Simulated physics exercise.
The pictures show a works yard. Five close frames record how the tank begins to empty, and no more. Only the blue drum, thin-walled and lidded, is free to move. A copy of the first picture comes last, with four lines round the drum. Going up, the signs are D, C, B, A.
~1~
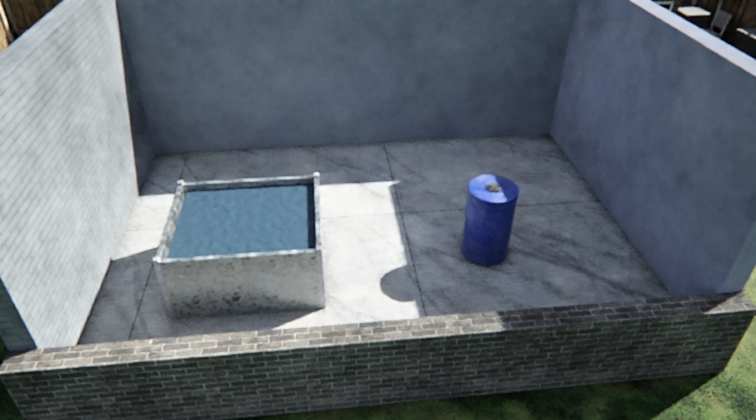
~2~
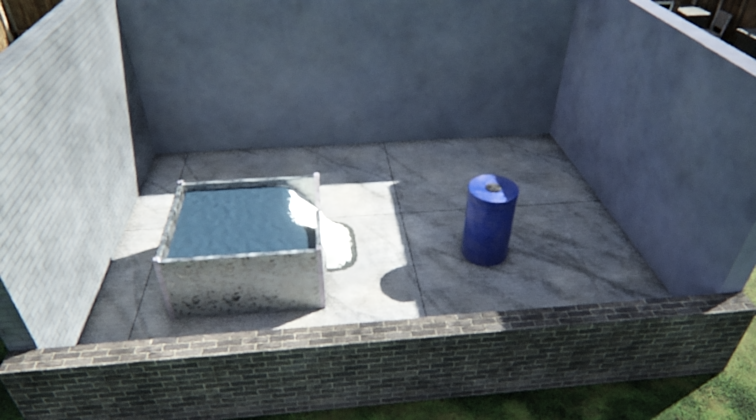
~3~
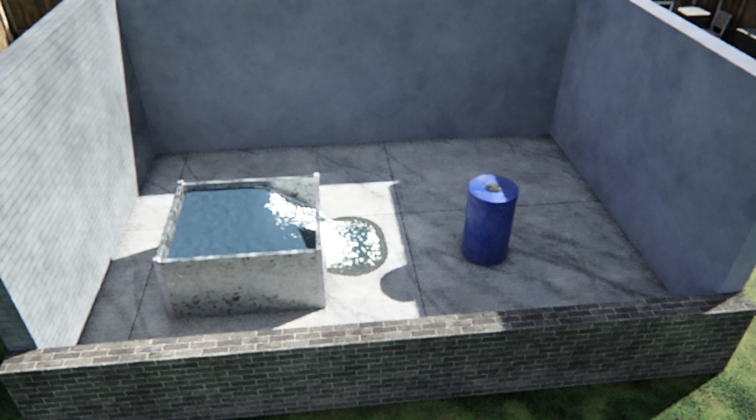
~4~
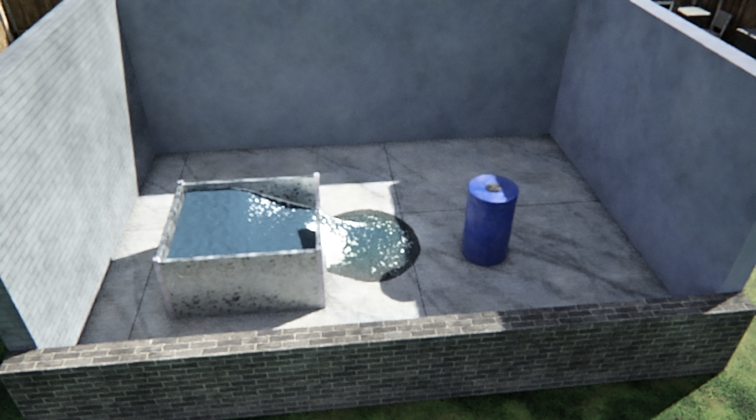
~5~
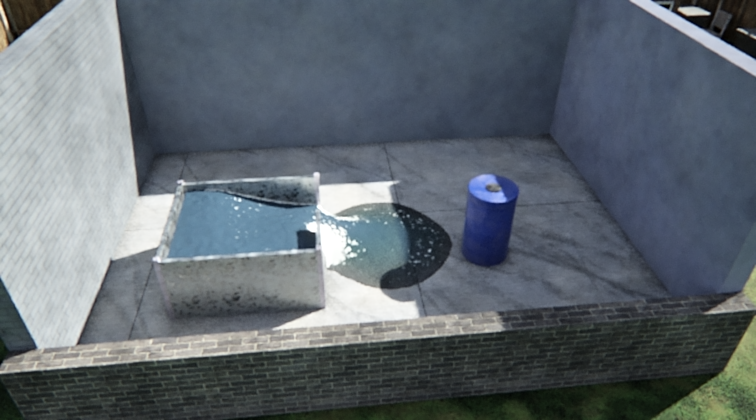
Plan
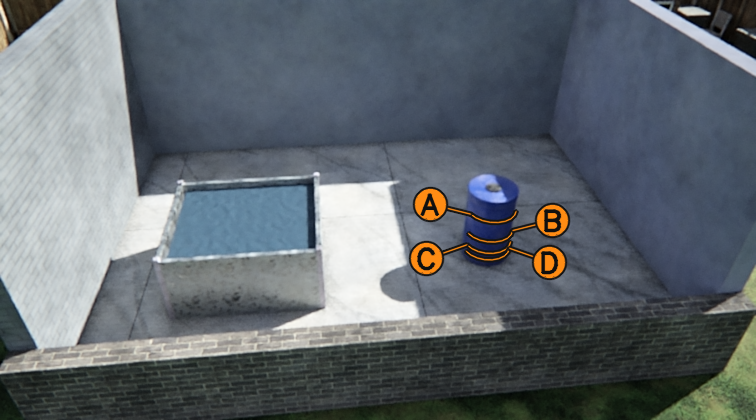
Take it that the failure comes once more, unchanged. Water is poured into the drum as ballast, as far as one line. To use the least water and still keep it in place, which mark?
Use mark B.
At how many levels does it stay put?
Two of the four.
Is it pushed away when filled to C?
Yes.
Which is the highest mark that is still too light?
C.
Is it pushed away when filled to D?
Yes, that goes wrong.
On the marked copy, A at (498, 222); B at (494, 242); C at (493, 253); D at (492, 259); from the bottom up D, C, B, A.
If A is chosen, it does not move.
If B is chosen, it does not move.
If C is chosen, it is pushed about half its own width away.
If D is chosen, it is pushed about twice its own width away.
